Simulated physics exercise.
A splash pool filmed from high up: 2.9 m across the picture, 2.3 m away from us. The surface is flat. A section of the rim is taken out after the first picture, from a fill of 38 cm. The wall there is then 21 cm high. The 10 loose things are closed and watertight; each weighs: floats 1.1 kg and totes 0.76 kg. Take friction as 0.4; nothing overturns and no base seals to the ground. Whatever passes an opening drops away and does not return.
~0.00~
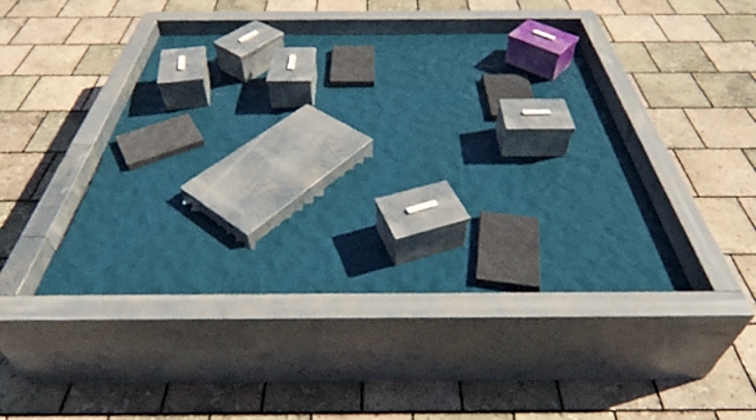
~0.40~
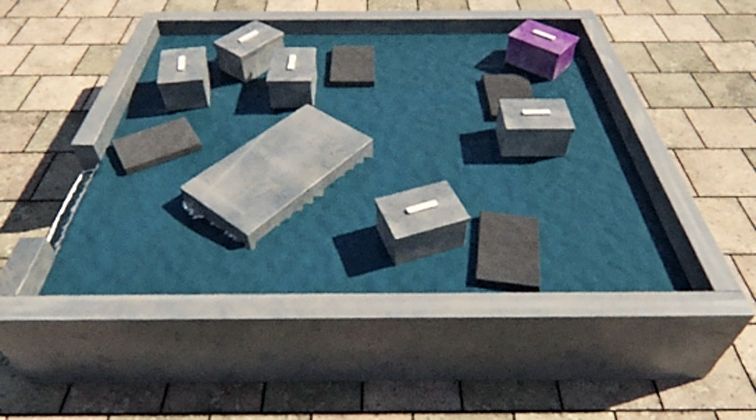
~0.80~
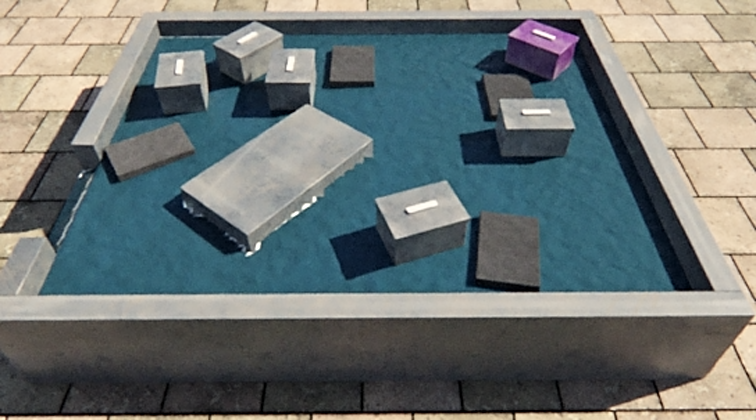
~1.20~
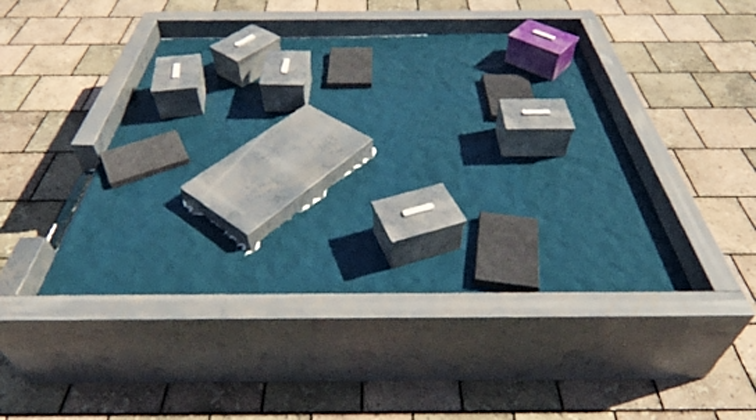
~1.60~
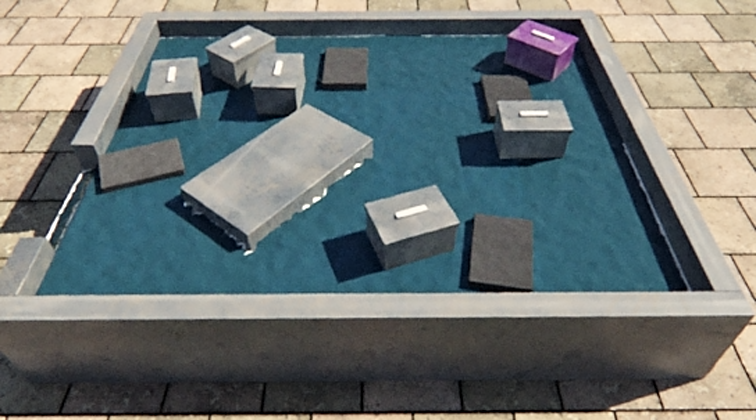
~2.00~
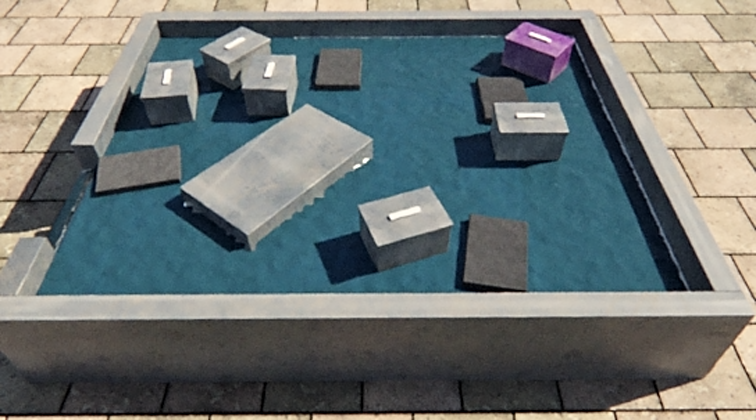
Splash pool losing a section of its left rim, then dark floats and grey and purple totes drifting slightly leftward.
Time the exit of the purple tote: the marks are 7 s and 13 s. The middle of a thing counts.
It leaves after the second time or never.
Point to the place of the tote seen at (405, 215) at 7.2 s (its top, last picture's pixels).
At about (362, 234).
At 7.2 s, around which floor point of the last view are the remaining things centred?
Near (340, 186).
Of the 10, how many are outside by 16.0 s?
By then 0.
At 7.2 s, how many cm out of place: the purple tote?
About 5 cm.
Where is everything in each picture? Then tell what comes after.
In the first frame, the purple tote at (543, 36) floats; 38 cm deep round most things; 0 of 10 have shifted.
In the second frame, the purple tote at (543, 36) floats; about 2340 L in view; 0 of 10 have shifted.
In the third frame, the purple tote at (543, 36), afloat; about 2320 L in view; 1 of 10 have shifted.
In the fourth frame, the purple tote at (543, 36), afloat; 37 cm deep round most things; 2 of 10 have shifted.
In the fifth frame, the purple tote at (543, 37) floats; about 2280 L in view; 5 of 10 have shifted.
In the sixth frame, the purple tote at (540, 39), afloat; about 2260 L in view; 7 of 10 have shifted.
After 3.2 s the purple tote is near (538, 39), 0.0 m from its start, afloat; 0 of 10 are out; 10 afloat.
After 7.2 s the purple tote is near (532, 44), 0.1 m from its start, afloat; 0 of 10 are out; 10 afloat.
After 12.0 s the purple tote is near (528, 45), 0.1 m from its start, afloat; 0 of 10 are out; 10 afloat.
After 16.0 s the purple tote is near (523, 48), 0.1 m from its start, afloat; 0 of 10 are out; 10 afloat.
